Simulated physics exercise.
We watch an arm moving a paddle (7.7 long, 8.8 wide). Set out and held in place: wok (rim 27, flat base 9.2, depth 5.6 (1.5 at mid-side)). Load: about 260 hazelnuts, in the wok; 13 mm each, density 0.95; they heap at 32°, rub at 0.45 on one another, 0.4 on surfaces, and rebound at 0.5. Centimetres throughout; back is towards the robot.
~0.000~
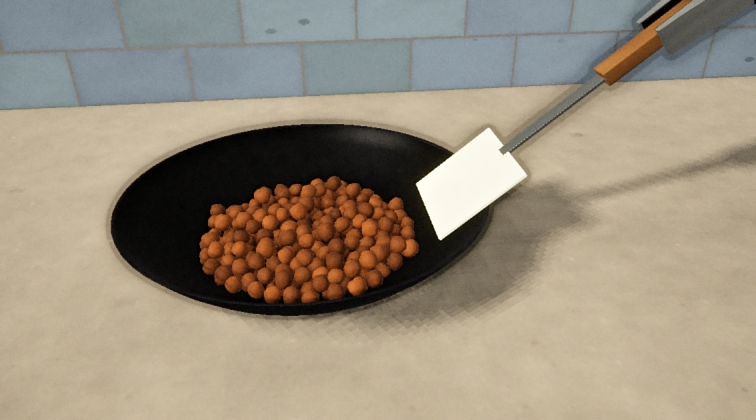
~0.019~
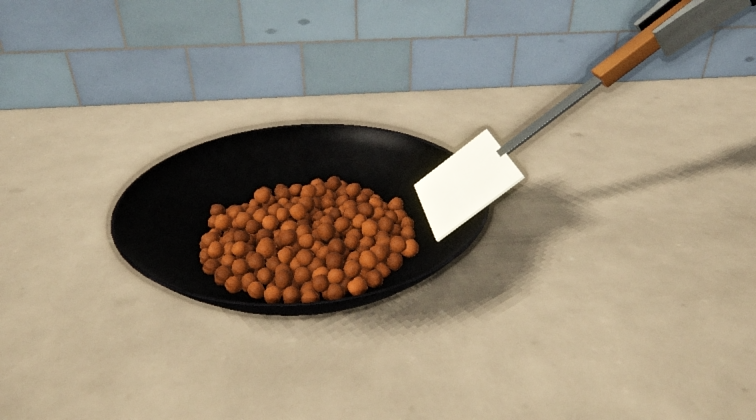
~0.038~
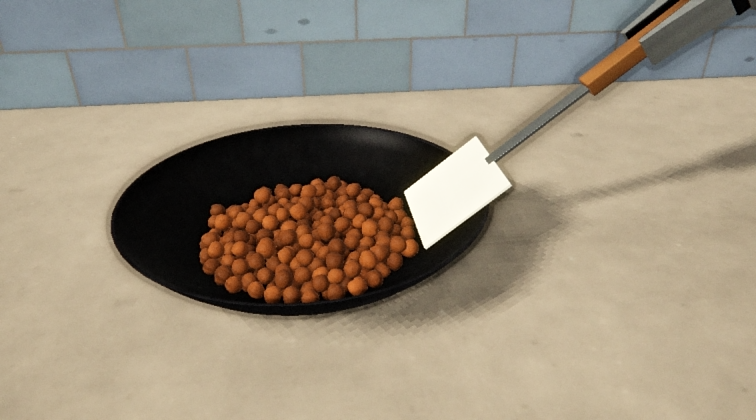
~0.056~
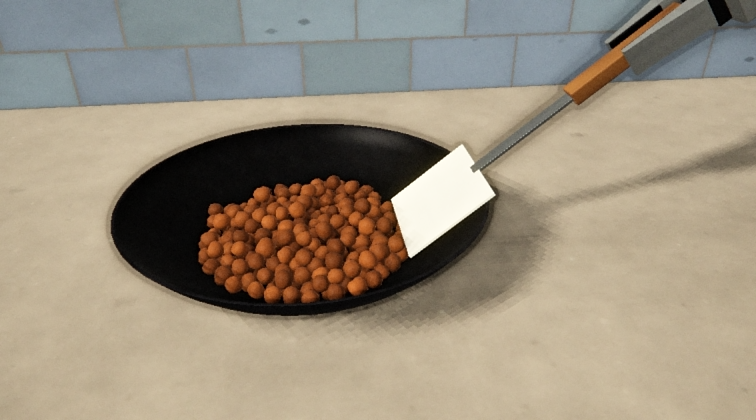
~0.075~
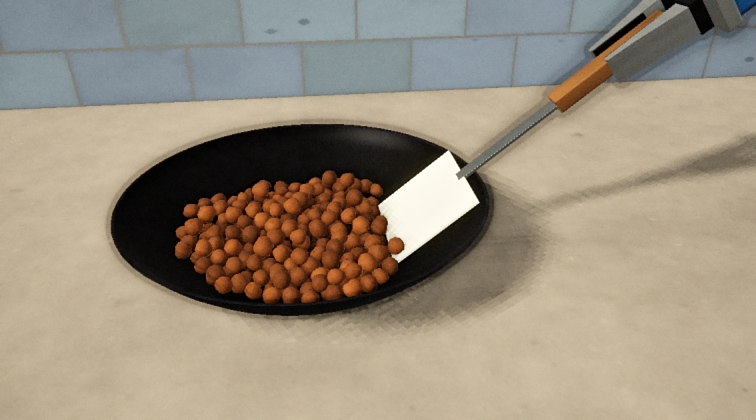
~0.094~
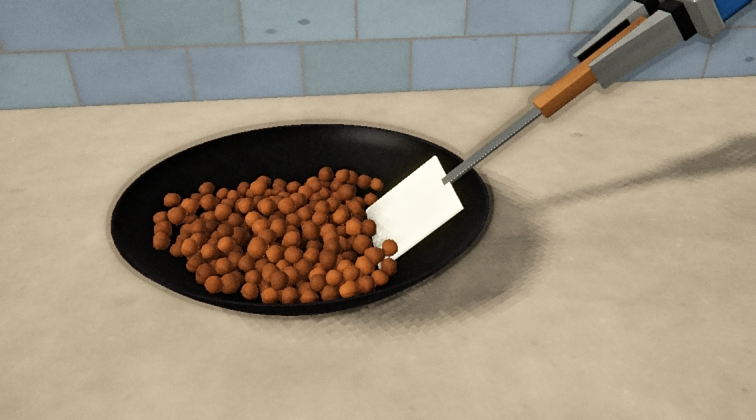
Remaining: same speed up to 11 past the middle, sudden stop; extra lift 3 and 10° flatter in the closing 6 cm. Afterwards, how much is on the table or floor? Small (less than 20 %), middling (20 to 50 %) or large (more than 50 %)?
Share on the table or floor: Middling (20 to 50 %).
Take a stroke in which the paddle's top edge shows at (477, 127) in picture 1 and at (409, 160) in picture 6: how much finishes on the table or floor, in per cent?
Some 45 per cent.
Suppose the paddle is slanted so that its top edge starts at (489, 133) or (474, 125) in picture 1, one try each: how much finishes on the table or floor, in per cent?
Some 40 and 40 per cent.
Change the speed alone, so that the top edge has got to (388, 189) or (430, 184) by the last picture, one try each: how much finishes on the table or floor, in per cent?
About 60 and 50 per cent.
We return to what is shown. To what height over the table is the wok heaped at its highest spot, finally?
Some 5.0 cm.
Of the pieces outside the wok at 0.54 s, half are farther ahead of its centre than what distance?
Some 20 cm.
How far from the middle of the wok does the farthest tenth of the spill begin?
About 40 cm.
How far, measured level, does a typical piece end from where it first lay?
Roughly 8 cm.
After 0.19 s, sloping 39°, highest piece 7 above the table; 258 in the wok, 4 on the blade or in flight.
After 0.29 s, sloping 36°, highest piece 8 above the table; 254 in the wok, 4 on the table or floor, 4 on the blade or in flight.
After 0.54 s, sloping 29°, highest piece 6 above the table; 164 in the wok, 83 on the table or floor, 15 on the blade or in flight.
After 1.59 s, sloping 29°, highest piece 4 above the table; 164 in the wok, 98 on the table or floor.
In the end, 164 in the wok, 98 on the table or floor. That is 37 % on the table or floor.
